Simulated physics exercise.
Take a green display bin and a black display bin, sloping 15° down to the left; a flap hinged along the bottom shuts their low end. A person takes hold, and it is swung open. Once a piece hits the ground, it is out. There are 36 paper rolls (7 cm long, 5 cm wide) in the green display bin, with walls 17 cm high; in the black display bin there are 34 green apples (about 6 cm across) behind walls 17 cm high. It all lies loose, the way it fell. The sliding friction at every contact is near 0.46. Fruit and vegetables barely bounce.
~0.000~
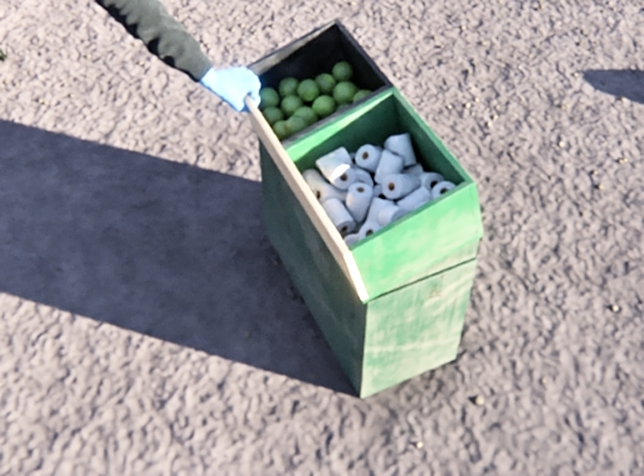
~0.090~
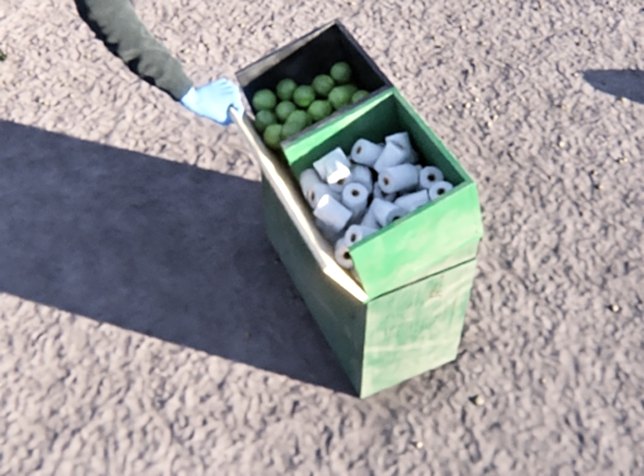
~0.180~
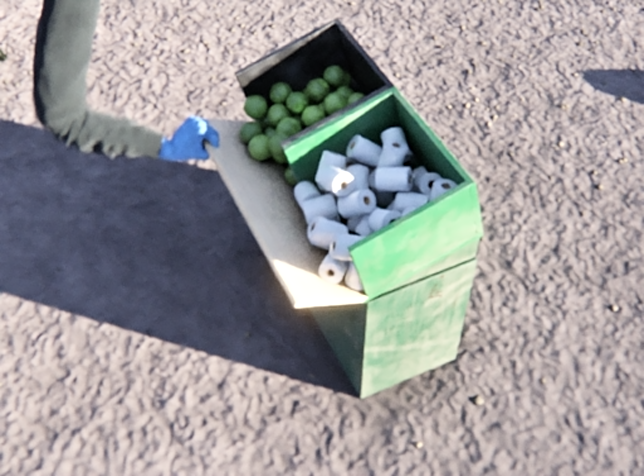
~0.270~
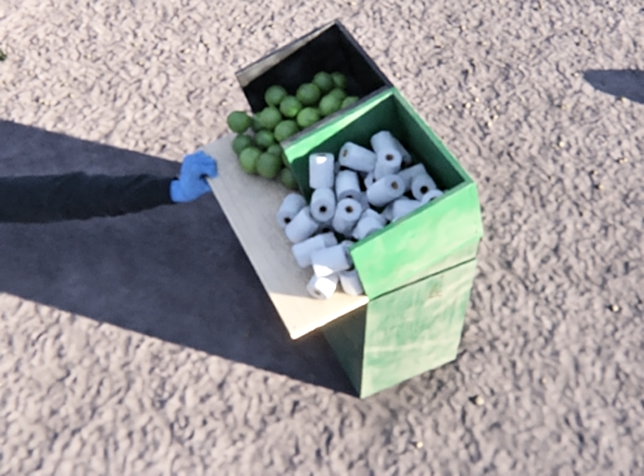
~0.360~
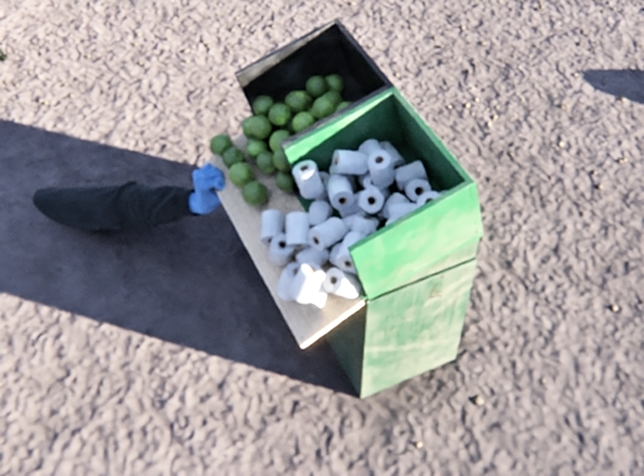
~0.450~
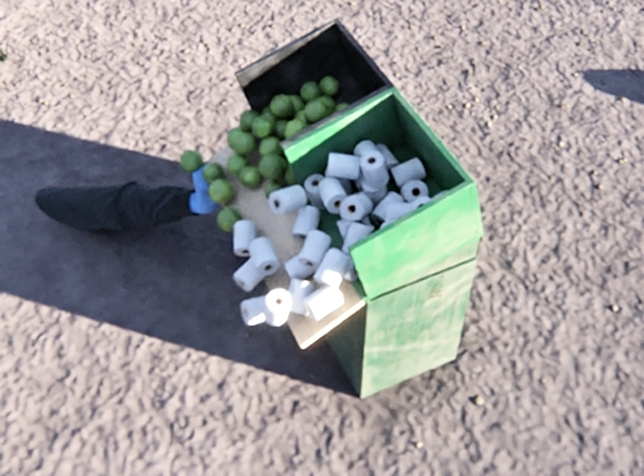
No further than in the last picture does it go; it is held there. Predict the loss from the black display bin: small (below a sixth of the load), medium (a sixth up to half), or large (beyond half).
Large.
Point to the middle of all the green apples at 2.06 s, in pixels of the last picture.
Centre approx. at (47, 325).
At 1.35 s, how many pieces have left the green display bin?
The green display bin is at around 18.
After 0.85 s, the green display bin is down by 11 of 36 and the black display bin is down by 15 of 34.
After 1.35 s, the green display bin is down by 18 of 36 and the black display bin is down by 34 of 34.
After 2.06 s, the green display bin is down by 24 of 36 and the black display bin is down by 34 of 34.
Final count (at 2.96 s), the green display bin is down by 26 of 36 and the black display bin is down by 34 of 34. Asked share, 34 of 34, 100 per cent.
